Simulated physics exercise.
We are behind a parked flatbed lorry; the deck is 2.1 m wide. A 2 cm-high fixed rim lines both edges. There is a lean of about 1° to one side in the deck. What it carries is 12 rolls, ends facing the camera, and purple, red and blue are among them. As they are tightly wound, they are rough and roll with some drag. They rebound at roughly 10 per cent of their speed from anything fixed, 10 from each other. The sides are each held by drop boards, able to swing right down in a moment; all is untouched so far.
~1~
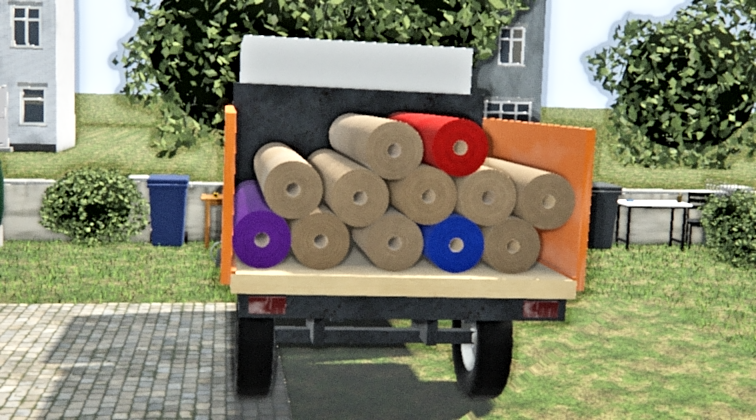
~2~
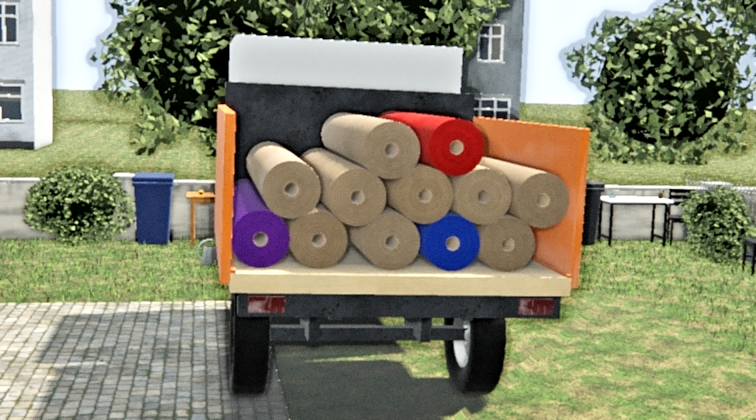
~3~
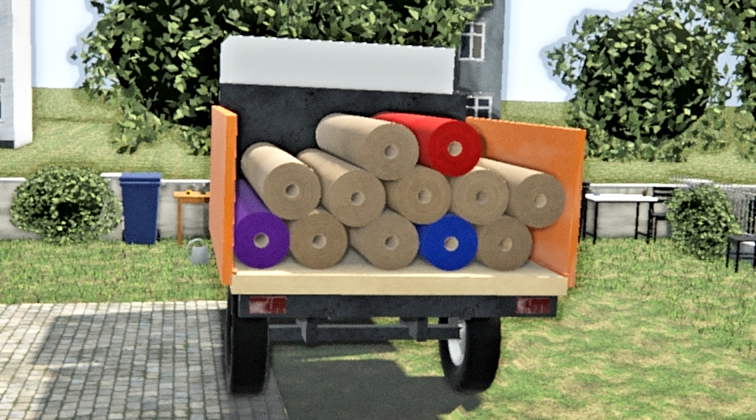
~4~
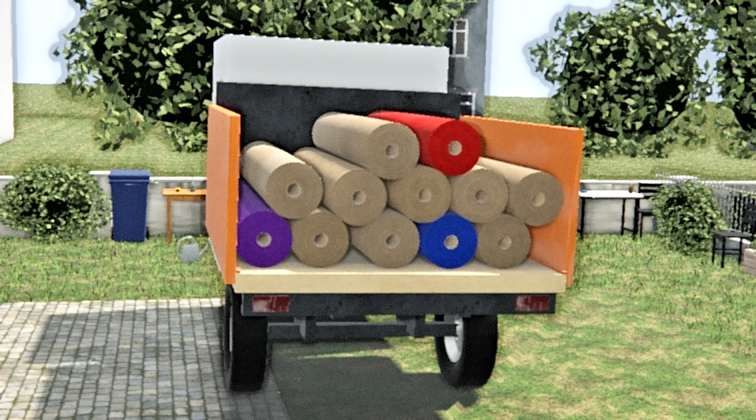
A parked flatbed lorry held a stack of mostly tan rolls, with one purple, one red and one blue, between orange side boards; the view shifted slightly, but the load stayed still.
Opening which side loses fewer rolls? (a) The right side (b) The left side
b, the left side.
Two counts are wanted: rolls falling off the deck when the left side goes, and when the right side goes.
Freeing the left gives 0, freeing the right gives 2.
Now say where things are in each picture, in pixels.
The first picture shows purple (262, 240), red (461, 148), blue (456, 245); the deck slopes 1° down to the right; 5 of the 12 make up the bottom layer; at rest.
The second picture shows purple (261, 240), red (457, 148), blue (453, 244); rims, left 2 cm, right 2 cm; at rest.
The third picture shows purple (261, 241), red (455, 149), blue (451, 244); side tops at (231, 122) and (580, 136); all still.
The fourth picture shows purple (264, 240), red (455, 148), blue (451, 242); all still.
If it is the left, after 0.6 s, purple is on the deck, 20 cm from the left edge; red is up on others, 75 cm from the right edge; blue is on the deck, 75 cm from the right edge; 0 of 12 are off.
If it is the left, in the end, purple is on the deck, 20 cm from the left edge; red is up on others, 75 cm from the right edge; blue is on the deck, 75 cm from the right edge; 0 of 12 are off.
If it is the right, after 0.8 s, purple is on the deck, 20 cm from the left edge; red is up on others, 70 cm from the right edge, rolling right; blue is on the deck, 75 cm from the right edge; 1 of 12 is off.
If it is the right, in the end, purple is on the deck, 20 cm from the left edge; red is up on others, 40 cm from the right edge; blue is on the deck, 70 cm from the right edge; 2 of 12 are off.
